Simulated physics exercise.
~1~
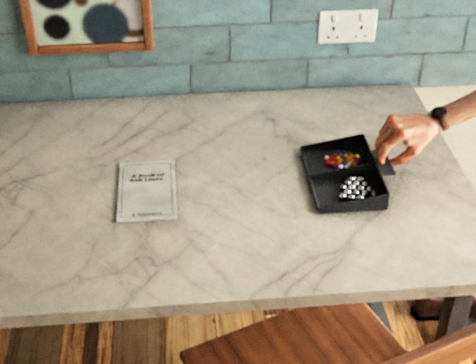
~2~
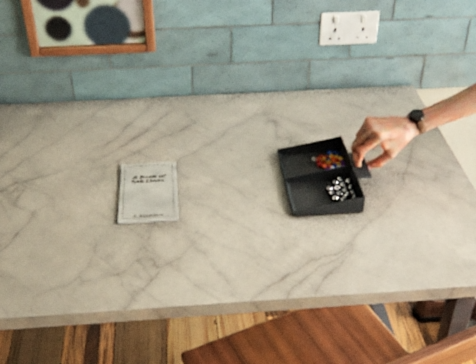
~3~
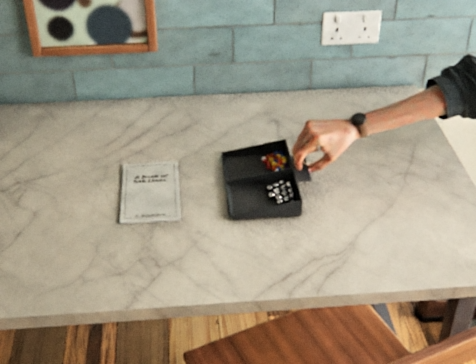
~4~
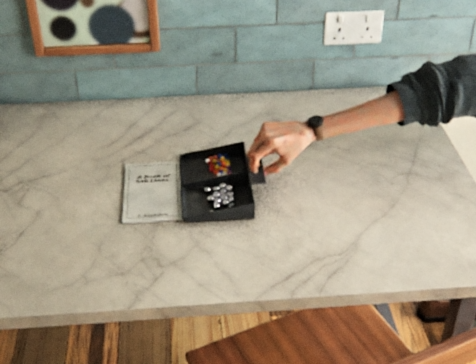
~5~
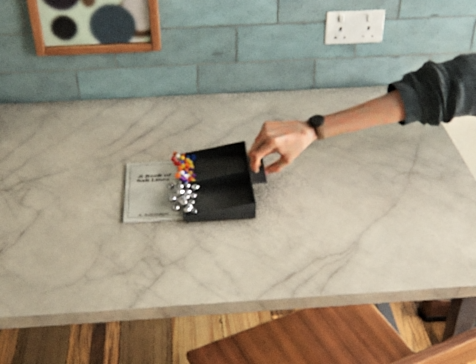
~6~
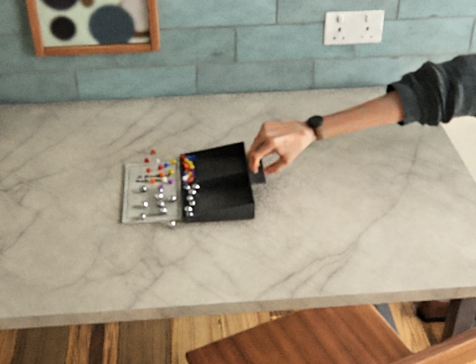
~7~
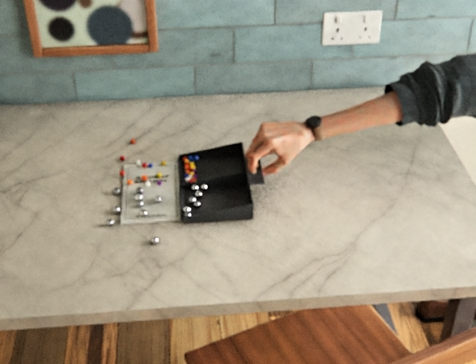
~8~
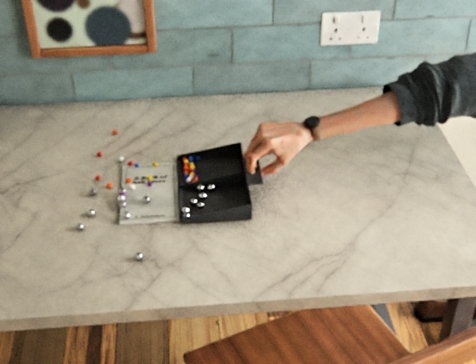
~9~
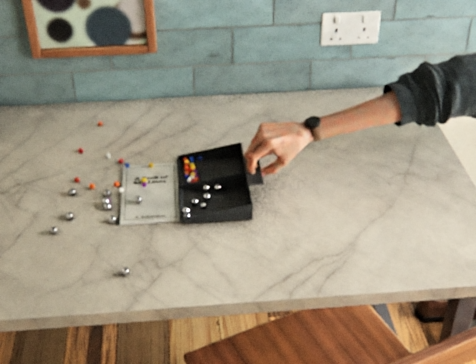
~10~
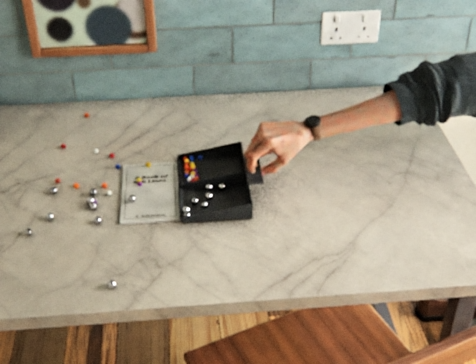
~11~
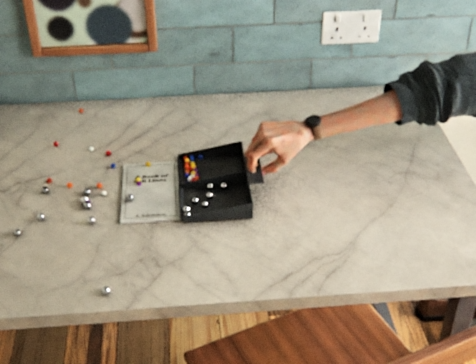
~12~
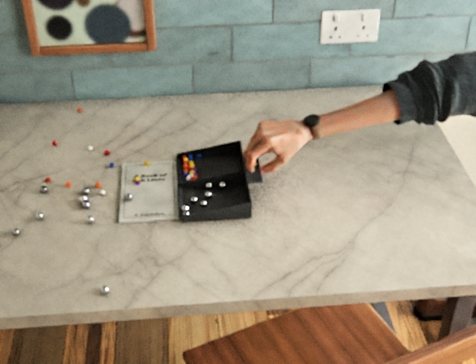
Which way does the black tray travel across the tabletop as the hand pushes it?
The black tray slides to the left, towards the thin grey book.
